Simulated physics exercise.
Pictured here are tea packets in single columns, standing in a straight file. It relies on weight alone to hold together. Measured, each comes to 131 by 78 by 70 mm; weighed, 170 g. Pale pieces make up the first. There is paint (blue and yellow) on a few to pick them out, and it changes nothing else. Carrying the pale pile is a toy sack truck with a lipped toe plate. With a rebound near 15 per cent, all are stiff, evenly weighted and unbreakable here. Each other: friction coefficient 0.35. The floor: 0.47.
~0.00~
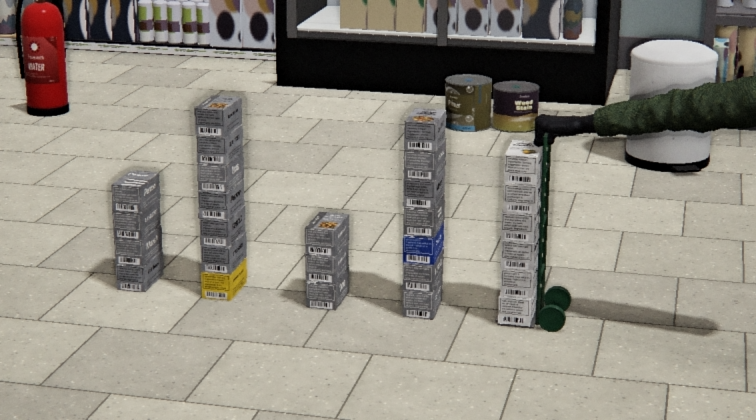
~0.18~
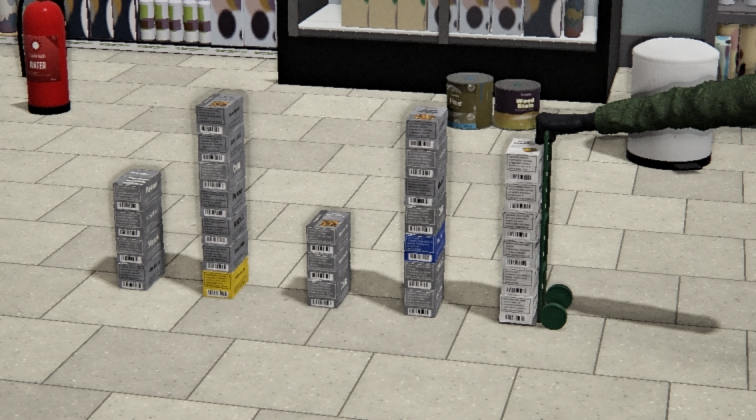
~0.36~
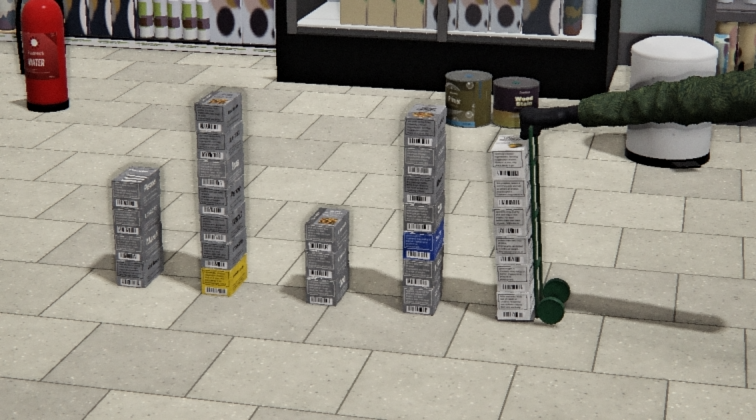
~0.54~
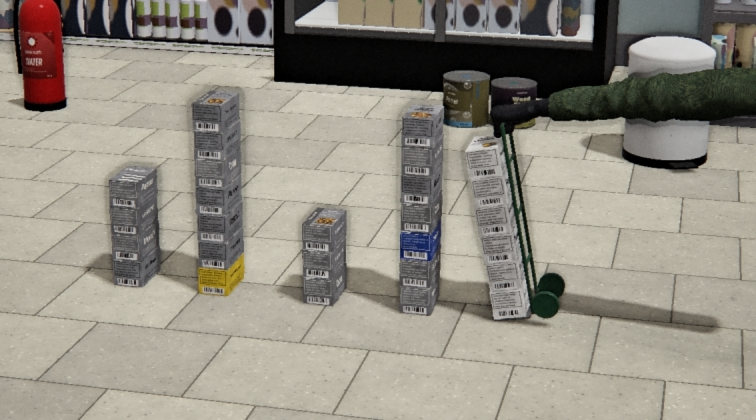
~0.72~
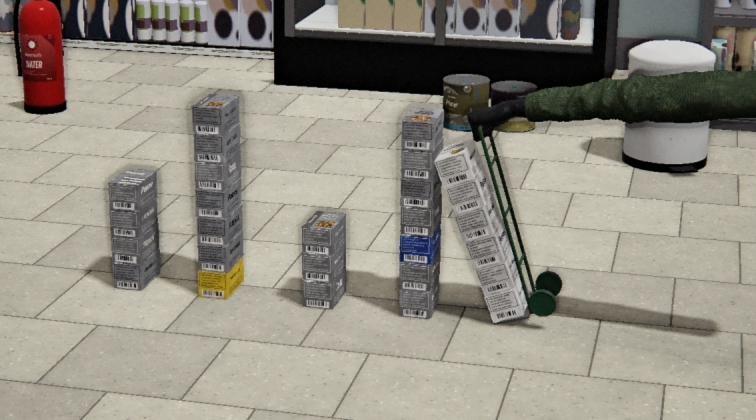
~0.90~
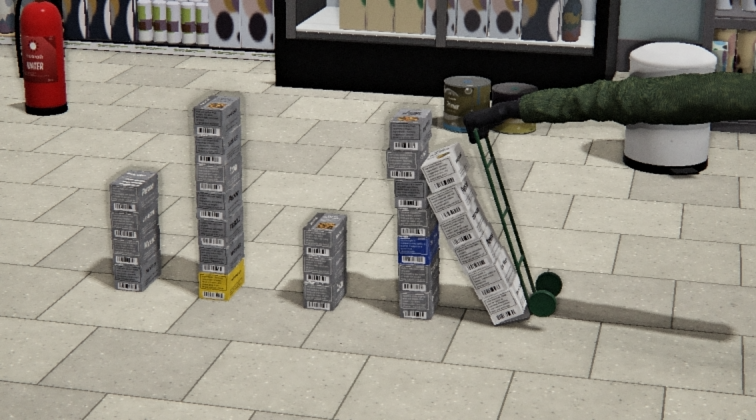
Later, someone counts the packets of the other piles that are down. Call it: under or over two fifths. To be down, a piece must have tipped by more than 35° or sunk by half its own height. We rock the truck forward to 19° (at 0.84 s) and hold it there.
Over.
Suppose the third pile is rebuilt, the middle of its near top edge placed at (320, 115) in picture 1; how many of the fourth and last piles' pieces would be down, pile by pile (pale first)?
Counts down - fourth: 6; last: 4.
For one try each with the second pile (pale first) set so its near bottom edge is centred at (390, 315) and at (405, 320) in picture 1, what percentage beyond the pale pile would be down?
I'd say close to 90 percent, then close to 90 percent.
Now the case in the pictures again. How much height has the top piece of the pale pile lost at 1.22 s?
Drop so far: Roughly 6 cm.
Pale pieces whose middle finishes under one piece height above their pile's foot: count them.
The number is 2.
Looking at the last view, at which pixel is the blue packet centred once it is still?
I'd say its middle settles close to (346, 265).
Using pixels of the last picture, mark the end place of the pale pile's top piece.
Look for the top piece around pixel (316, 254).
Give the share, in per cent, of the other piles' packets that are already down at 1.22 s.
0 per cent at that moment.
Around 1.22 s, 6 of the pale pile down; none of the 21 other packets down, 7 disturbed; blue packet tipped 21°.
Around 1.52 s, 6 of the pale pile down; 7 of the 21 other packets down; blue packet tipped 44°, 7 cm lower.
Around 1.98 s, 6 of the pale pile down; 20 of the 21 other packets down; yellow packet tipped 48°; blue packet tipped 46°, 7 cm lower.
Finally (2.7 s), 6 of the pale pile down; 20 of the 21 other packets down; yellow packet tipped 47°; blue packet tipped 46°, 7 cm lower. That is 95 per cent. Seen by the last camera, middles, yellow packet near (207, 270), blue packet near (346, 265).
